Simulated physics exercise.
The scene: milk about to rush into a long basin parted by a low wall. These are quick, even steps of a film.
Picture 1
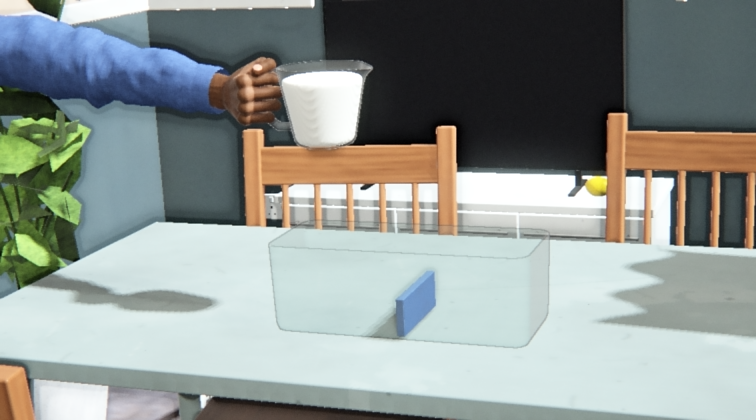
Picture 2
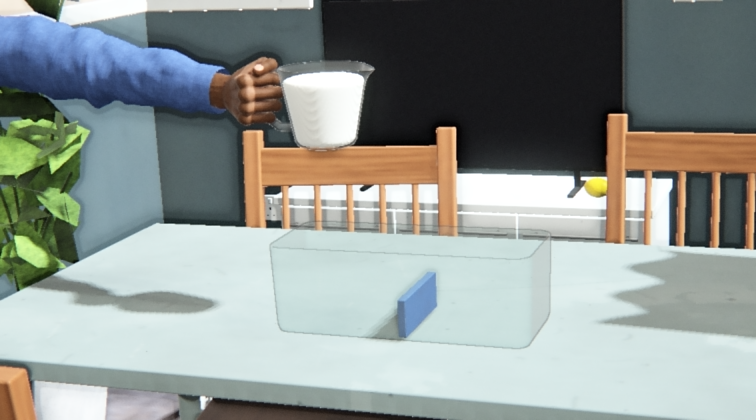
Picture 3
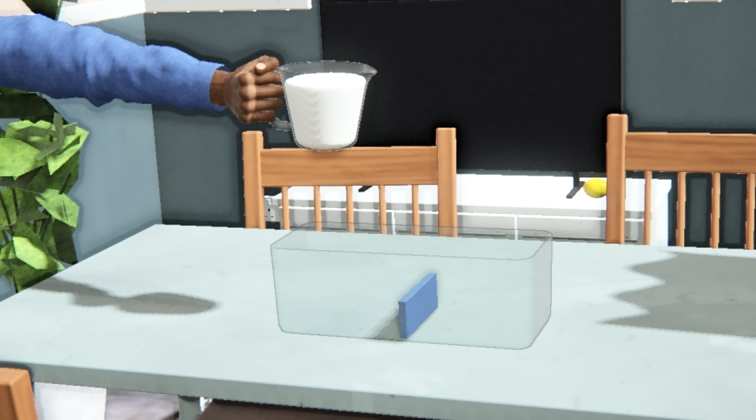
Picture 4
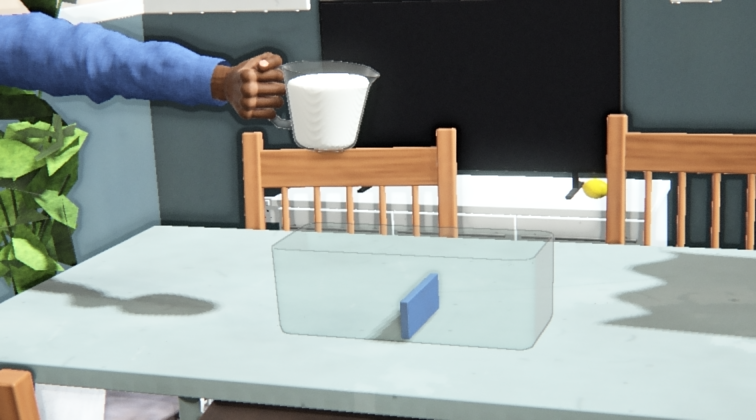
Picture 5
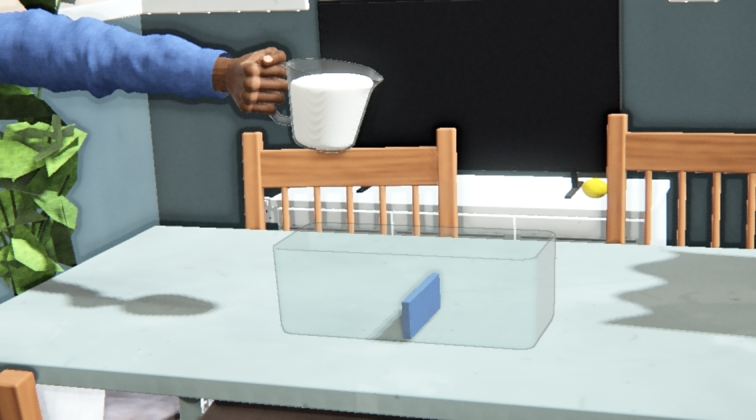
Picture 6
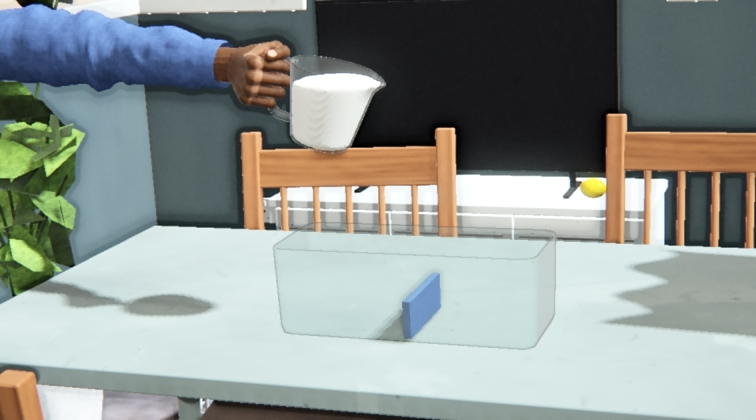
The clip shows a hand holding a clear jug of milk above a long, see-through basin with a low blue wall inside, on a pale table; the hand gradually tilts the jug rightward while shifting it slightly right.
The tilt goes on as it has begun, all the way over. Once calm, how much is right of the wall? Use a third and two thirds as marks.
In the end more than two thirds is right of the wall.
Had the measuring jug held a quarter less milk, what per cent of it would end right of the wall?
Near 70 %.
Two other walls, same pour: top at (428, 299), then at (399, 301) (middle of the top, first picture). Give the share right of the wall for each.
First some 65, then 80 per cent.
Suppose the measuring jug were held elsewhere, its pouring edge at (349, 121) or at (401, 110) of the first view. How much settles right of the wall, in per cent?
About 10 and 90 per cent.
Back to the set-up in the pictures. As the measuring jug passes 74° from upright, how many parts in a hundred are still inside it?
Near 60 %.
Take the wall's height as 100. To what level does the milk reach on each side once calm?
Some 10 per cent left and 40 right.
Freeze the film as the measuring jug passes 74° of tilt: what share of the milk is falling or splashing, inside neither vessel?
Roughly 30 in a hundred.
A moment on, the measuring jug is tipped part way and 58 per cent is still to pour, 0 is left of the wall and 13 right of it.
Next, the measuring jug is tipped right over and 5 per cent is still to pour, 9 is left of the wall and 74 right of it.
Then the measuring jug is tipped right over and 0 per cent is still to pour, 21 is left of the wall and 78 right of it.
Later the measuring jug is tipped right over and 0 per cent is still to pour, 21 is left of the wall and 78 right of it.
In the end 21 per cent lies left of the wall, 78 right of it and 1 outside.
